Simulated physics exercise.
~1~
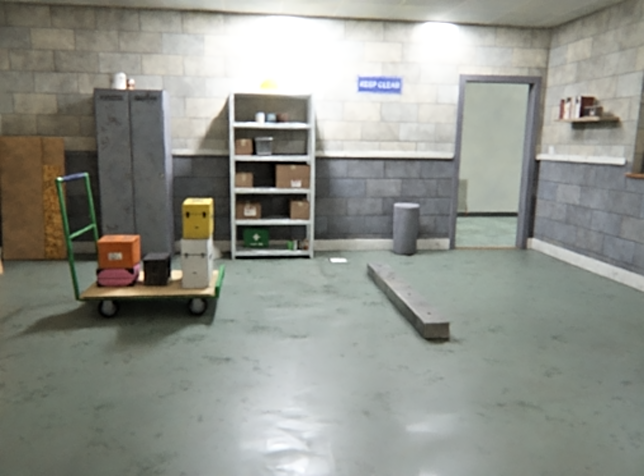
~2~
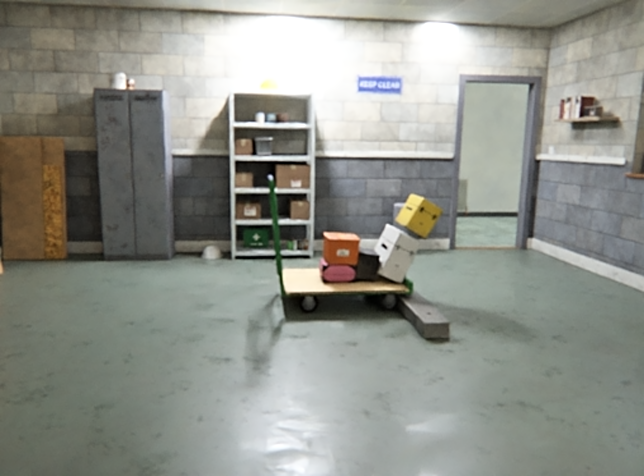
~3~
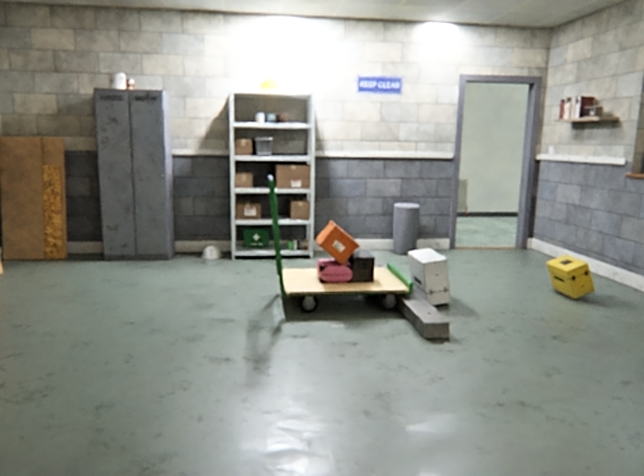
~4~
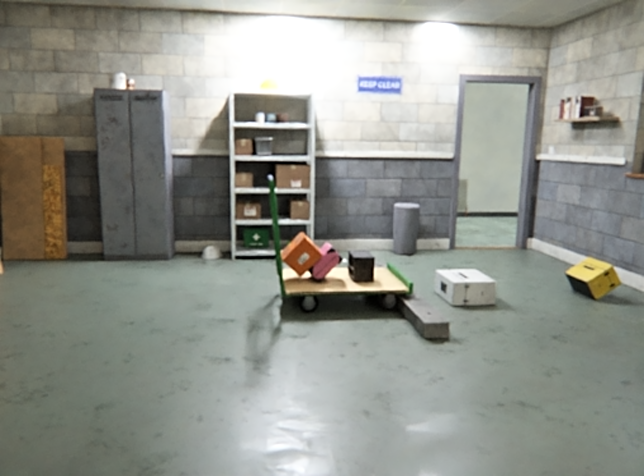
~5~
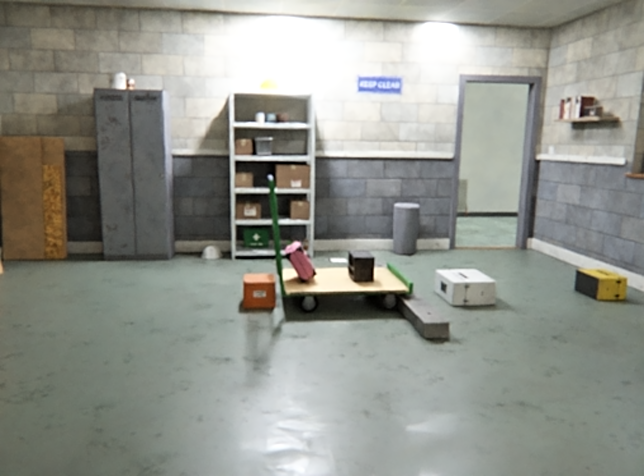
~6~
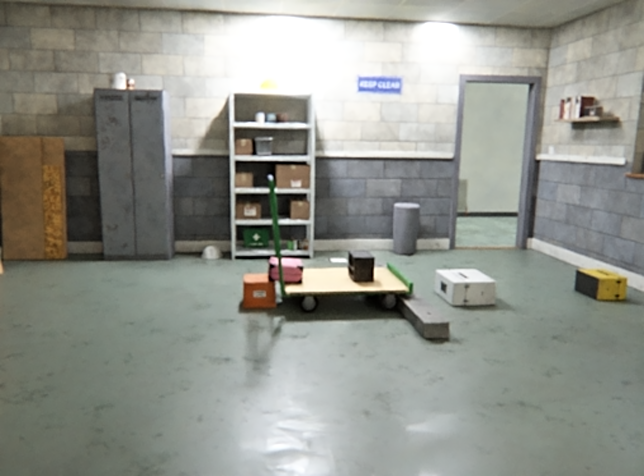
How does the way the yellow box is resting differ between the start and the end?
At the start the yellow box stands upright on top of the white one on the trolley, but at the end it lies on its side on the floor to the right.
